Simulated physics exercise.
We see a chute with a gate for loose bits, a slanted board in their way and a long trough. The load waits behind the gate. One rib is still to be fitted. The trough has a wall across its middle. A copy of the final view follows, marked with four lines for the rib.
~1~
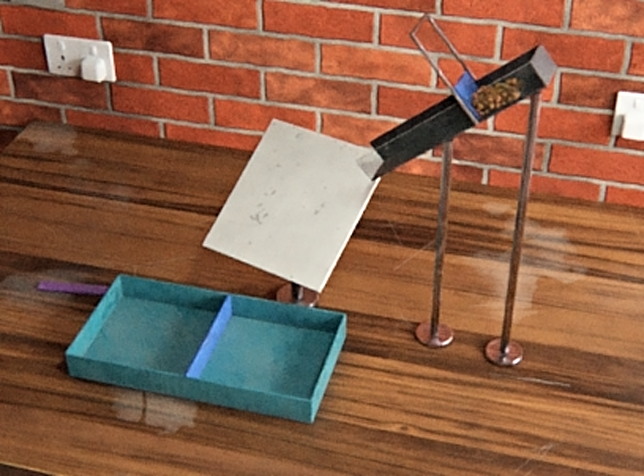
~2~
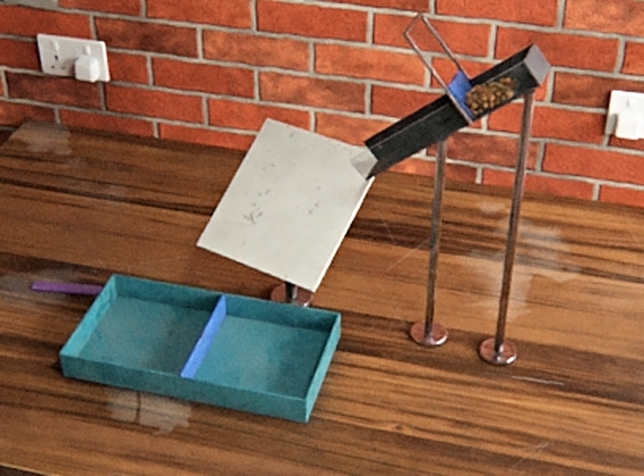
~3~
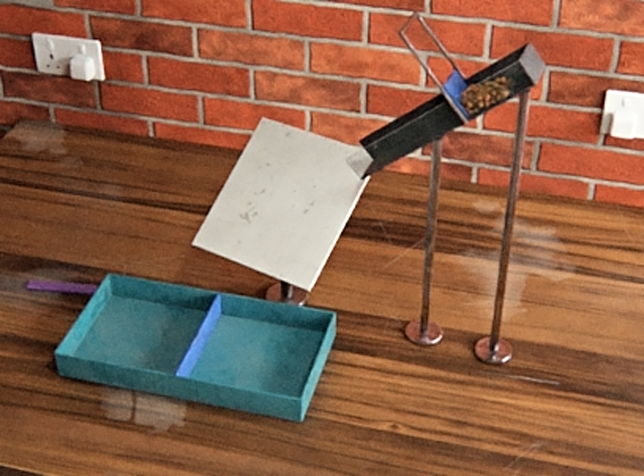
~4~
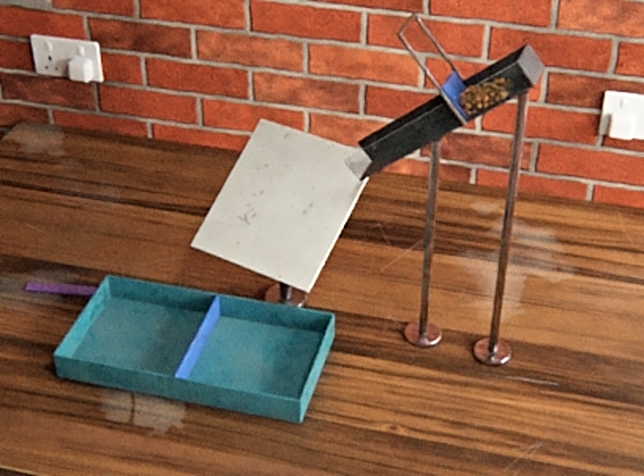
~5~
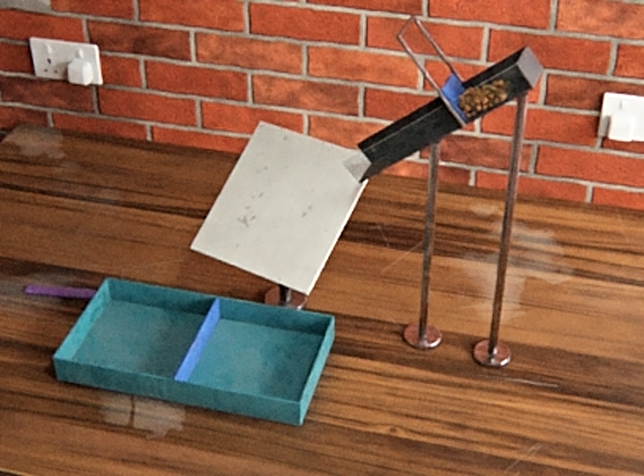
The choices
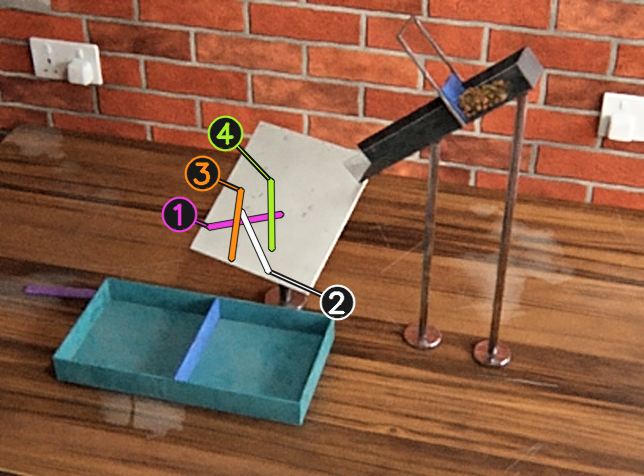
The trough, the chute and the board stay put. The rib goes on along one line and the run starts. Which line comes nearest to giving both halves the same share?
I would pick line 1.
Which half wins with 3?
More lands on the right.
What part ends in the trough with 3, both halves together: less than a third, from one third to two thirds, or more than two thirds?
It is more than two thirds.
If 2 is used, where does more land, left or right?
More lands on the right.
On the marked copy, line 1 from (280, 214) to (209, 226); line 2 from (241, 211) to (268, 271); line 3 from (240, 190) to (231, 258); line 4 from (270, 181) to (271, 248).
With 1, of what is caught, close to two thirds in the left half, close to a third in the right.
With 2, of what is caught, a small share in the left half, all but a few in the right.
With 3, of what is caught, a small share in the left half, all but a few in the right.
With 4, of what is caught, only a few in the left half, all but a few in the right.
